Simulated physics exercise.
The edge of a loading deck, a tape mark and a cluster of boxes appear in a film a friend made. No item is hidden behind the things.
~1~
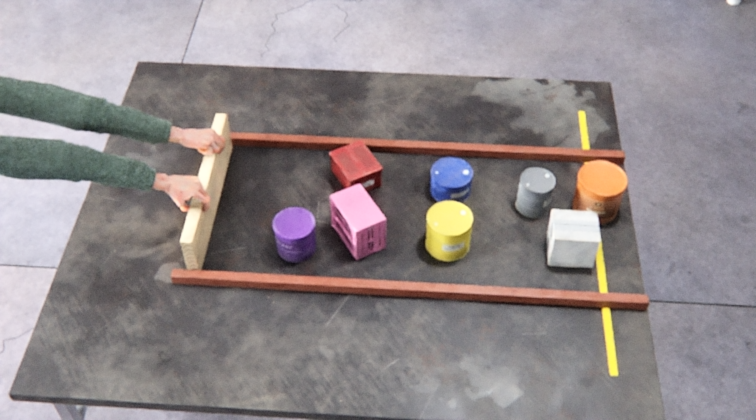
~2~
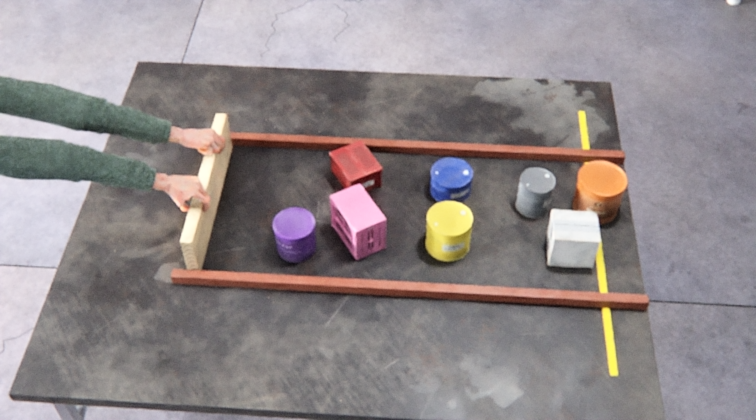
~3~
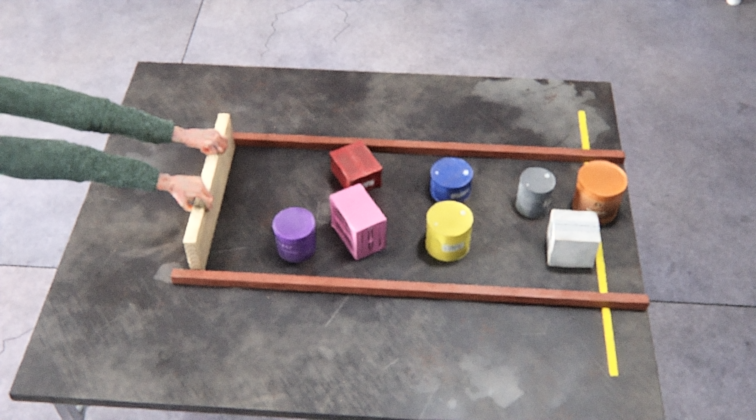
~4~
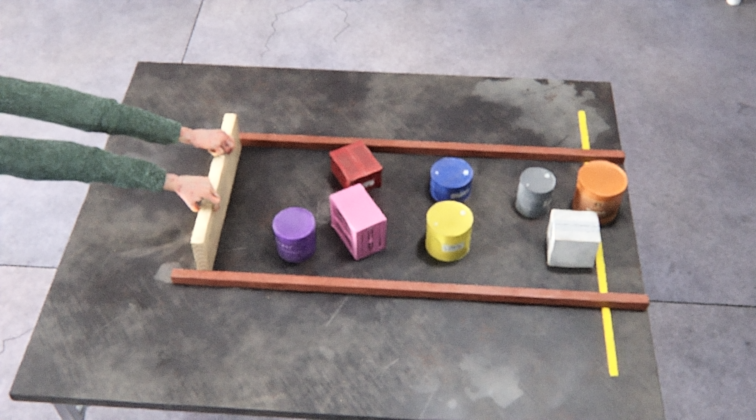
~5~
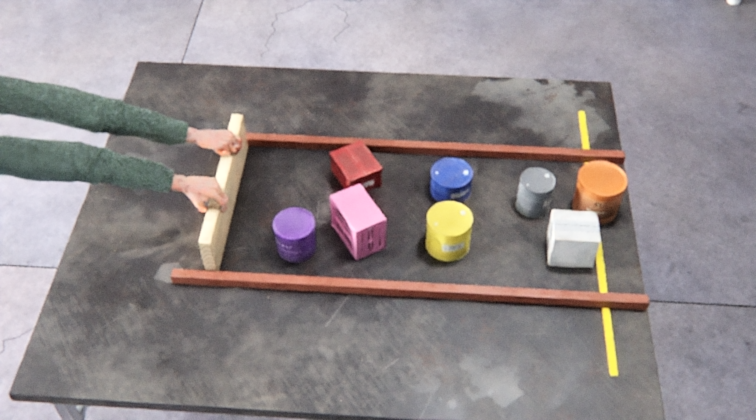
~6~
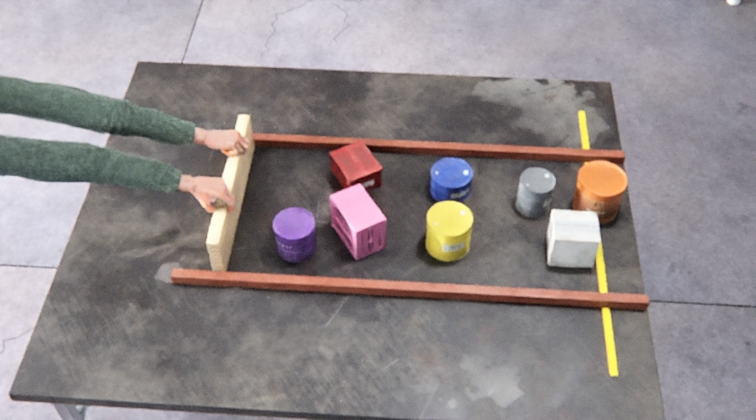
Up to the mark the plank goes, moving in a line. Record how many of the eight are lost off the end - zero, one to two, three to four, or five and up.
Lost off the end: Five and up.
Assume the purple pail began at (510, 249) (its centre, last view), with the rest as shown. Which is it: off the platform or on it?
Observed: The purple pail does not remain.
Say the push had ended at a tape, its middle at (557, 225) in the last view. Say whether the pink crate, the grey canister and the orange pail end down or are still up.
Check: The pink crate remains in place; the grey canister remains in place; the orange pail takes the fall.
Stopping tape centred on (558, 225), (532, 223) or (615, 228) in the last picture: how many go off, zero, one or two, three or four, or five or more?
In the order of the places given: 1 or 2; none; at least five.
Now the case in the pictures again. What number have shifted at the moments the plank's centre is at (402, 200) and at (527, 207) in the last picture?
In order, the tallies are 5 and 8.
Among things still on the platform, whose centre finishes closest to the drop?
It would be the pink crate.
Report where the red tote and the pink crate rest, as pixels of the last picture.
Same order as the question: First (612, 188), second (633, 231).
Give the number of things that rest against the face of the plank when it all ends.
It adds up to 3.
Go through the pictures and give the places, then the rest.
The first frame shows orange pail (599, 193); white parcel (573, 239); grey canister (535, 193); plank (209, 190); tape (596, 226).
The second frame shows white parcel (572, 239); red tote (356, 169).
The third frame shows grey canister (535, 193); pink crate (358, 222).
The fourth frame shows orange pail (599, 193); purple pail (295, 235).
The fifth frame shows white parcel (572, 239); plank (226, 191).
The sixth frame shows orange pail (599, 193); white parcel (572, 239); grey canister (535, 193); plank (232, 192); tape (596, 226).
Early on, none off yet; orange pail at rest near (599, 193); white parcel at rest near (572, 239); grey canister at rest near (535, 193).
Finally, the number that fall off is five or more; lost, yellow canister, blue canister, grey canister, white parcel and orange pail.
